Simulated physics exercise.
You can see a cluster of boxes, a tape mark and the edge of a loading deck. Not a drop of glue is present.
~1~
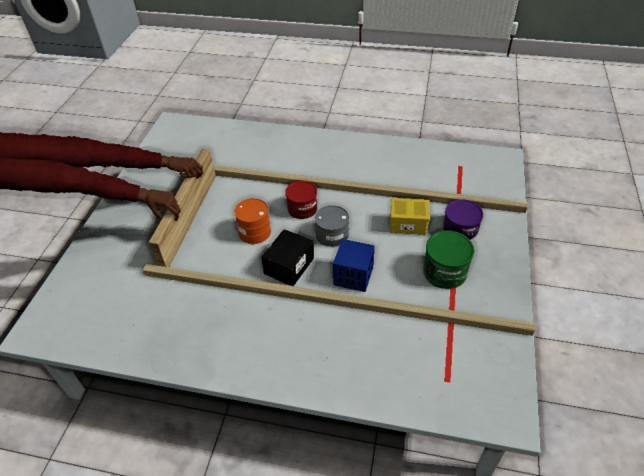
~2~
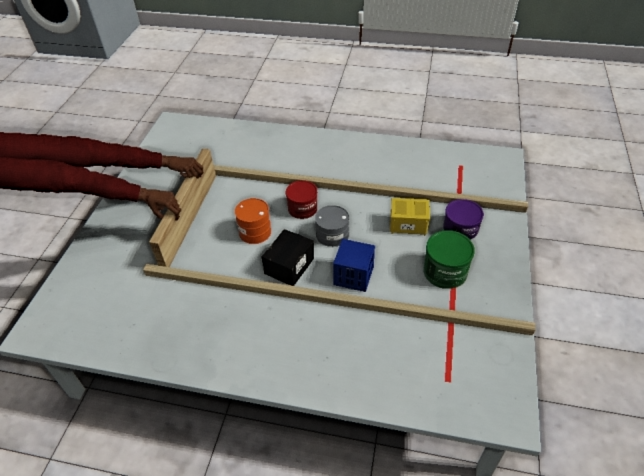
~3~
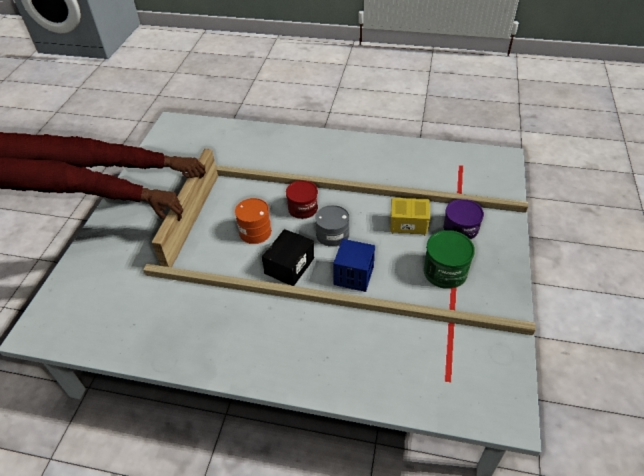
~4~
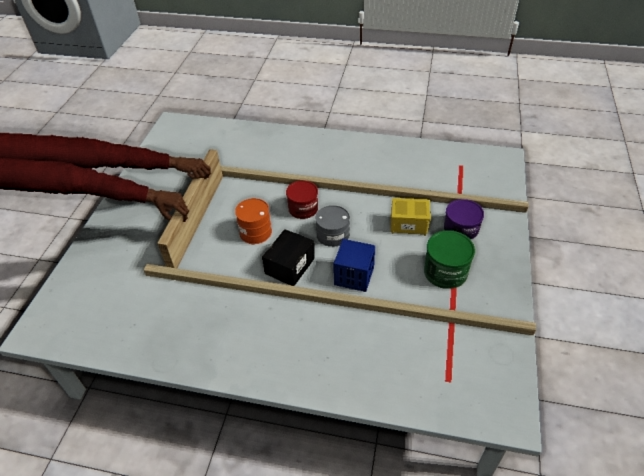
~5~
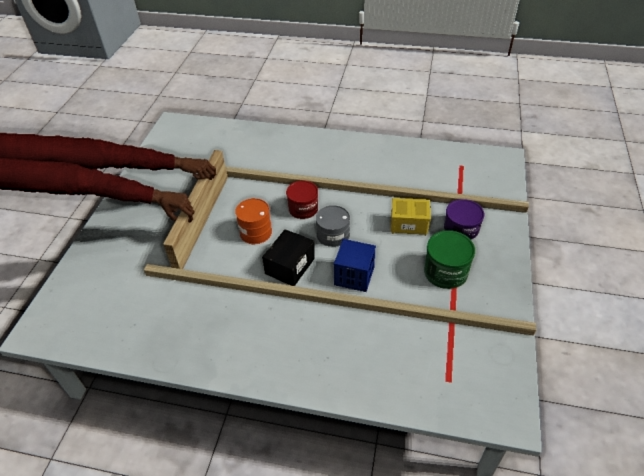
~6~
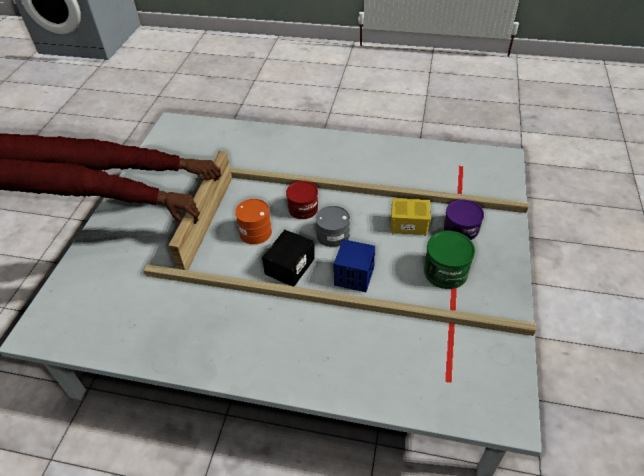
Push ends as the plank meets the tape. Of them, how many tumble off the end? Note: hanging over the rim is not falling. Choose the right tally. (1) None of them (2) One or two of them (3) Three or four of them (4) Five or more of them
Option 2: One or two of them.
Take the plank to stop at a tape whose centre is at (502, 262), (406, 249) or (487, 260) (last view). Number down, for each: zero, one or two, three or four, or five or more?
Result per tape, in order - more than four / none / more than four.
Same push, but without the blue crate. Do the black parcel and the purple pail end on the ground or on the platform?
The black parcel remains up, the purple pail tumbles off.
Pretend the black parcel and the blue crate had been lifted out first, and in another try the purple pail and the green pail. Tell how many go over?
I'd say 1 the first time and 0 the second time.
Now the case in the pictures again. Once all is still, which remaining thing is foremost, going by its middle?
That would be the green pail.
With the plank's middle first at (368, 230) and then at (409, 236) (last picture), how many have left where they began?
8 at one spot and 8 at the other.
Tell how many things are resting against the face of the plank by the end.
Well, it touches 3.
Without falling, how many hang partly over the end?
I'd say 1 of them.
A little later, none off yet; purple pail at rest near (463, 220); green pail at rest near (448, 260); yellow tote at rest near (410, 217).
Next, none off yet; purple pail at rest near (463, 220); green pail at rest near (448, 260); yellow tote shifted a little near (421, 215).
Later still, none off yet; purple pail shifted about its own width near (489, 220); green pail shifted a little near (476, 260); yellow tote shifted about its own width near (455, 210).
When it is over, the number that fall off is one or two; down, purple pail.
